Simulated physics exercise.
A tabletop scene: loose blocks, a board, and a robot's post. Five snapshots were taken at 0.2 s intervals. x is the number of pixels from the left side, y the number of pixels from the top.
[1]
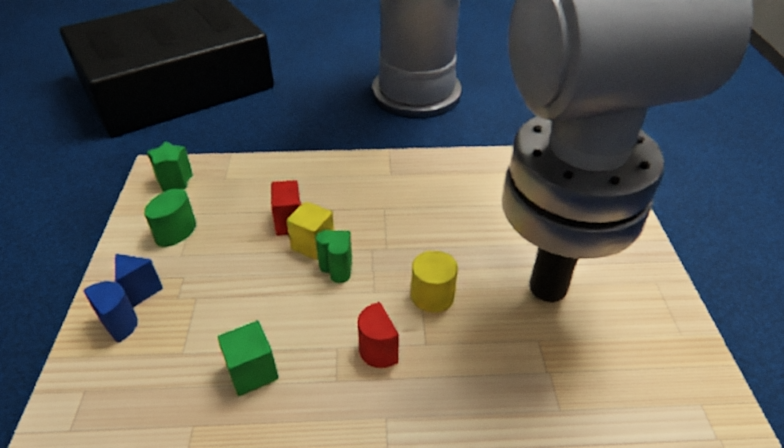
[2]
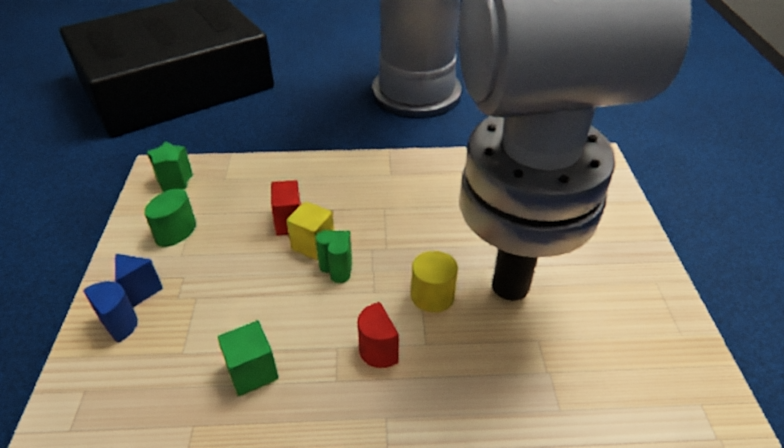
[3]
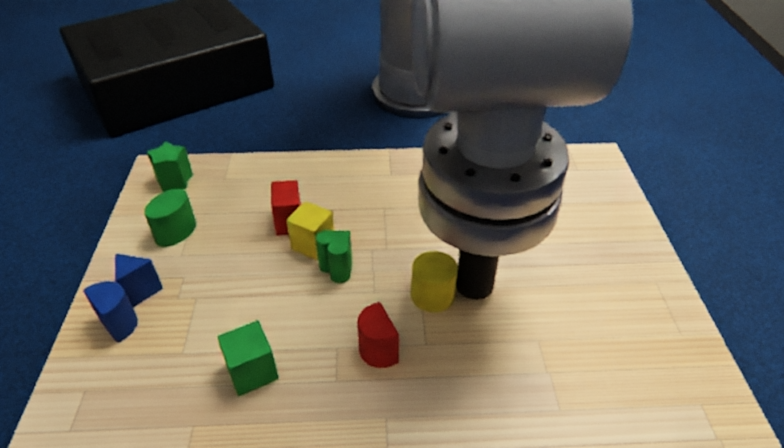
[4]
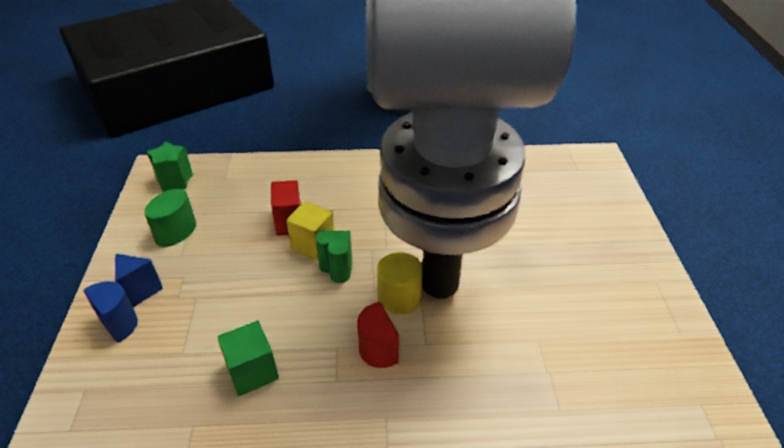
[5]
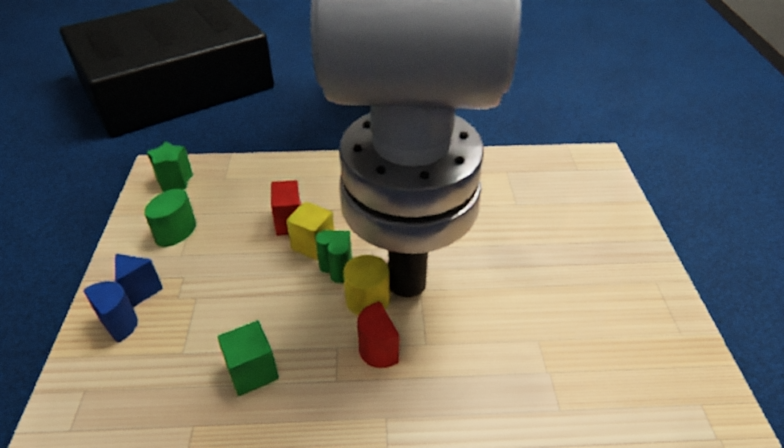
A grey robot arm with a dark post stands over a pale wooden board on a blue surface, seen from above by a still camera. Green and blue blocks sit at left, red, yellow and green ones near the middle, and a black box lies behind. The post slides left, meets the yellow cylinder and pushes it left, close to the green heart and red block.
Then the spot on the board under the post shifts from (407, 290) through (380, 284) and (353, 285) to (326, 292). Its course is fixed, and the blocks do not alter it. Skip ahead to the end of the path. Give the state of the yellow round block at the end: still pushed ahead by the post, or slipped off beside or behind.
I think it holds its spot in front.
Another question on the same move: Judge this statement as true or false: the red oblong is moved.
This is false.
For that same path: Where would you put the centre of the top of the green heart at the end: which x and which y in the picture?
That would be at about pixel (305, 242).
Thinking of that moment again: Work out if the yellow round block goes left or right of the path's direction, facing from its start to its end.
Shifts left.
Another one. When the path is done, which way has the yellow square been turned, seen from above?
From above, clockwise.
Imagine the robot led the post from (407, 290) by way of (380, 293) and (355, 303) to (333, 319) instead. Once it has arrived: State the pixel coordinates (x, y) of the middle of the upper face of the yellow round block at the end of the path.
At pixel (285, 292).
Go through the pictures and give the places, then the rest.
Post's lower end at (548, 288); red oblong at (285, 193); yellow square at (310, 215); green heart at (335, 240); yellow round block at (435, 266); red D-shaped block at (376, 322), in the first picture.
Post at (511, 286); blocks still, in the second picture.
Post at (475, 285); blocks still, in the third picture.
Post at (440, 284); yellow round block at (400, 267), in the fourth picture.
Post at (407, 283); red oblong at (285, 193); yellow square at (310, 215); green heart at (335, 240); yellow round block at (366, 270); red D-shaped block at (376, 322), in the fifth picture.
On the path given first. Halfway along, post at (365, 276); yellow round block at (329, 275).
At the end, post at (325, 285); red oblong still; yellow square at (304, 213), turned 25° clockwise; green heart at (305, 242), turned 45° clockwise; yellow round block at (296, 292); red D-shaped block still.
